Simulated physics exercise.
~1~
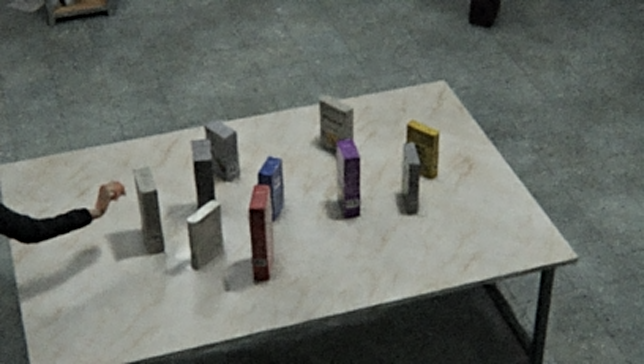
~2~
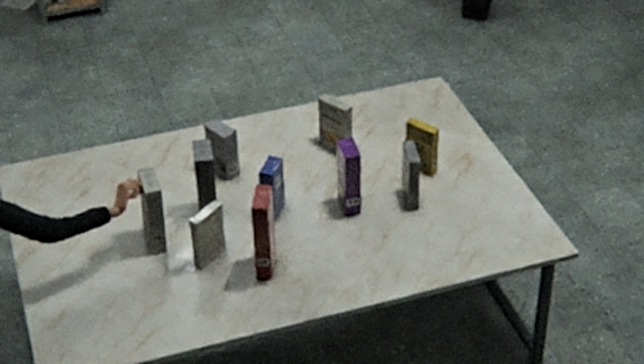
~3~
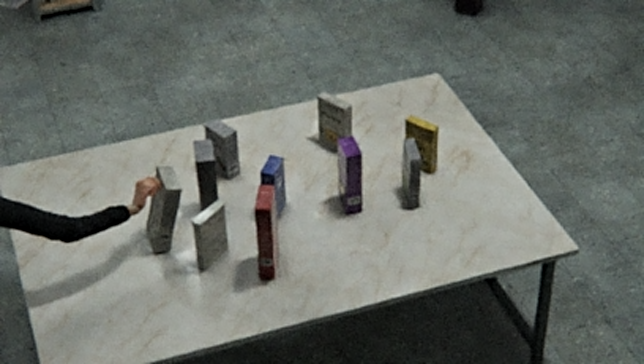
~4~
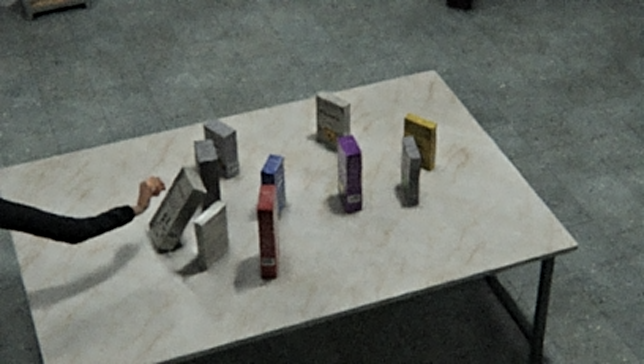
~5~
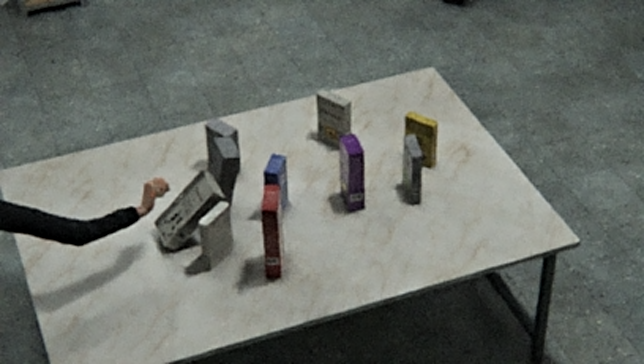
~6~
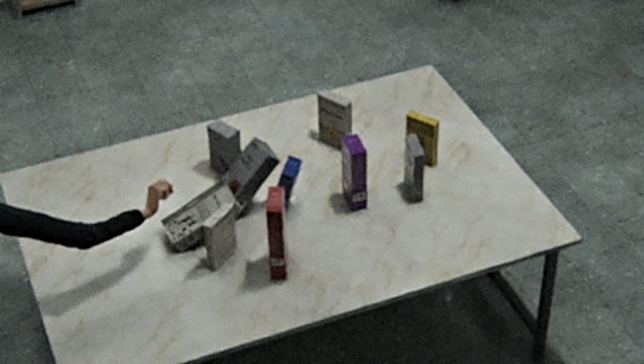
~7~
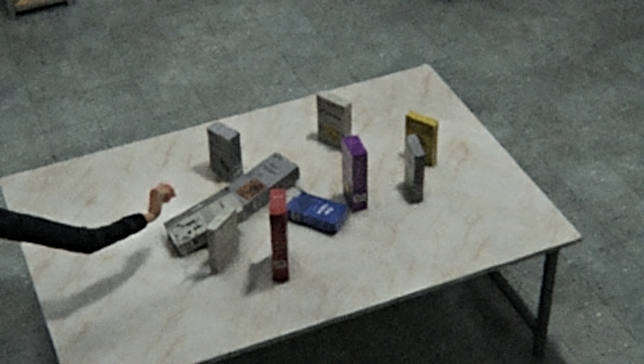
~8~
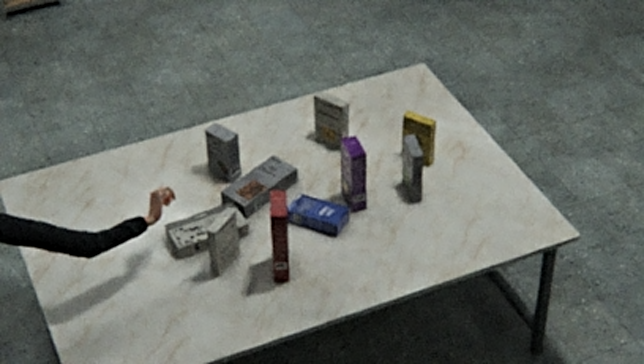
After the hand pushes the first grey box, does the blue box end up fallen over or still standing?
The blue box ends up fallen over. The dark grey box topples into it, and it comes to rest lying flat on the table.
